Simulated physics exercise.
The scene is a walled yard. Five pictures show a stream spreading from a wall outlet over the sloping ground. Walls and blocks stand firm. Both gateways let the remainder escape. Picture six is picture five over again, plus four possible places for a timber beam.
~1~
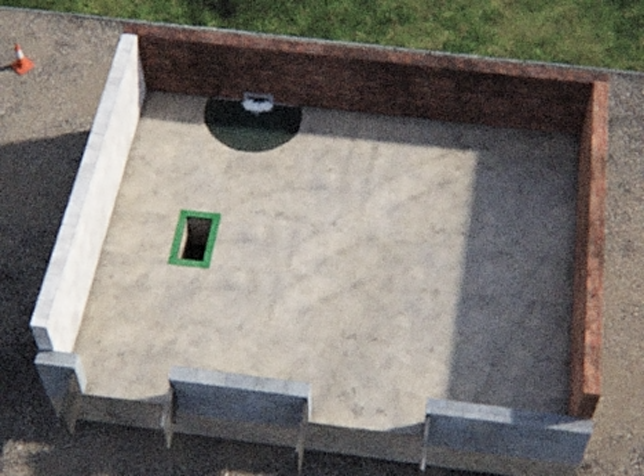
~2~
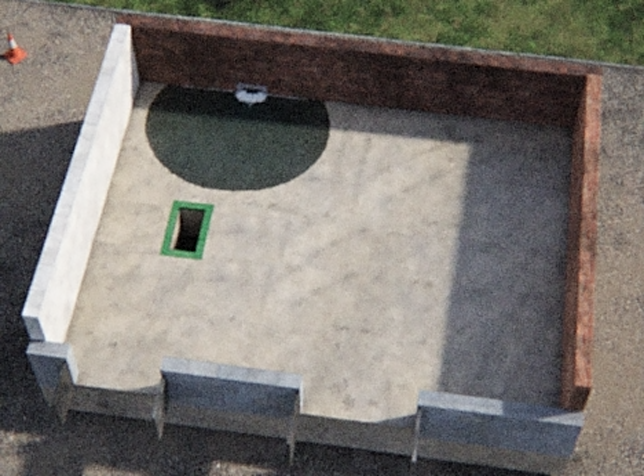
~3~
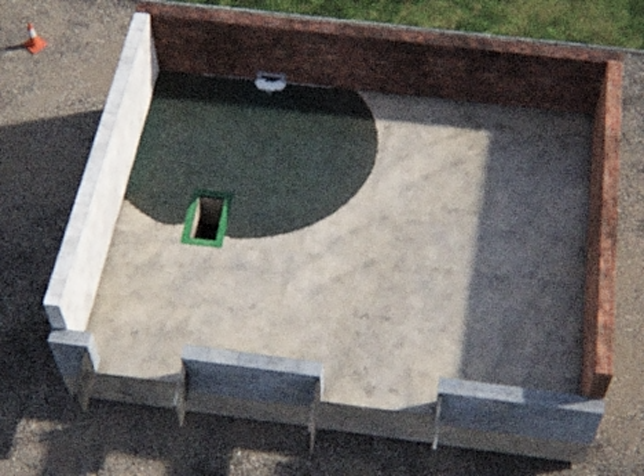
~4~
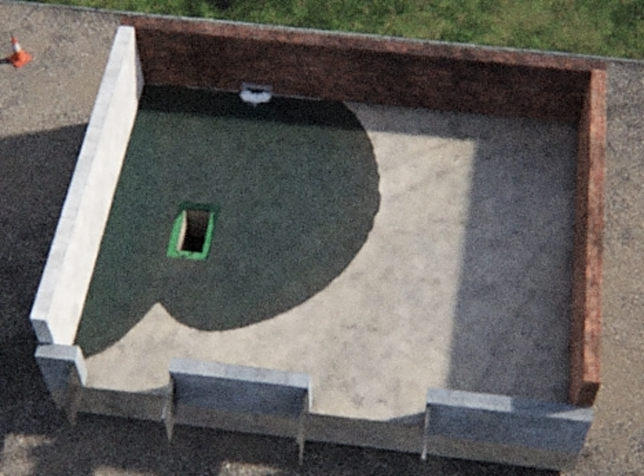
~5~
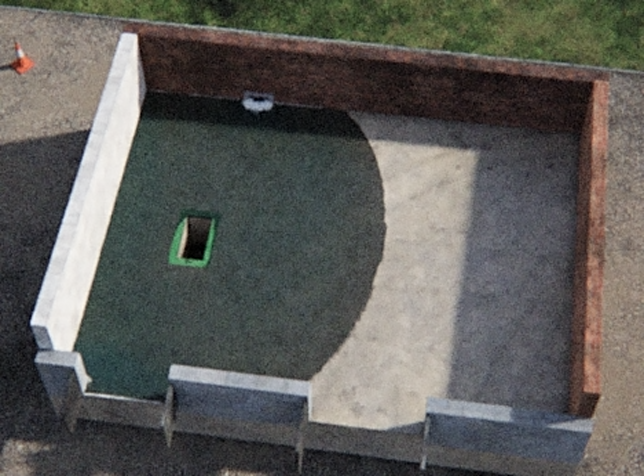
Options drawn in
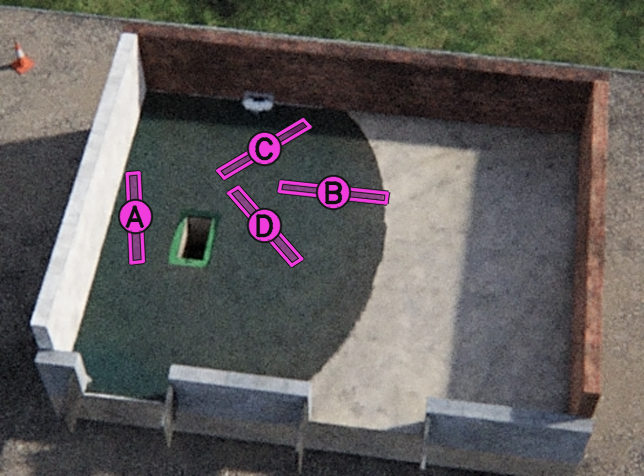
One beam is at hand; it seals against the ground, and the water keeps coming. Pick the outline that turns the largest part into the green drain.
A is best.
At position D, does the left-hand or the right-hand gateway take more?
The left one.
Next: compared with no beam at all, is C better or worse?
It is worse.
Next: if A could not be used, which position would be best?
Position B.
On the marked copy, A from (133, 173) to (137, 262); B from (280, 186) to (386, 198); C from (221, 174) to (306, 123); D from (233, 190) to (296, 262).
With A, about 38 % of the stream runs into the green drain, about 62 % out by the gates.
With B, about 27 % of the stream runs into the green drain, about 73 % out by the gates.
With C, about 9 % of the stream runs into the green drain, about 91 % out by the gates.
With D, about 9 % of the stream runs into the green drain, about 90 % out by the gates.
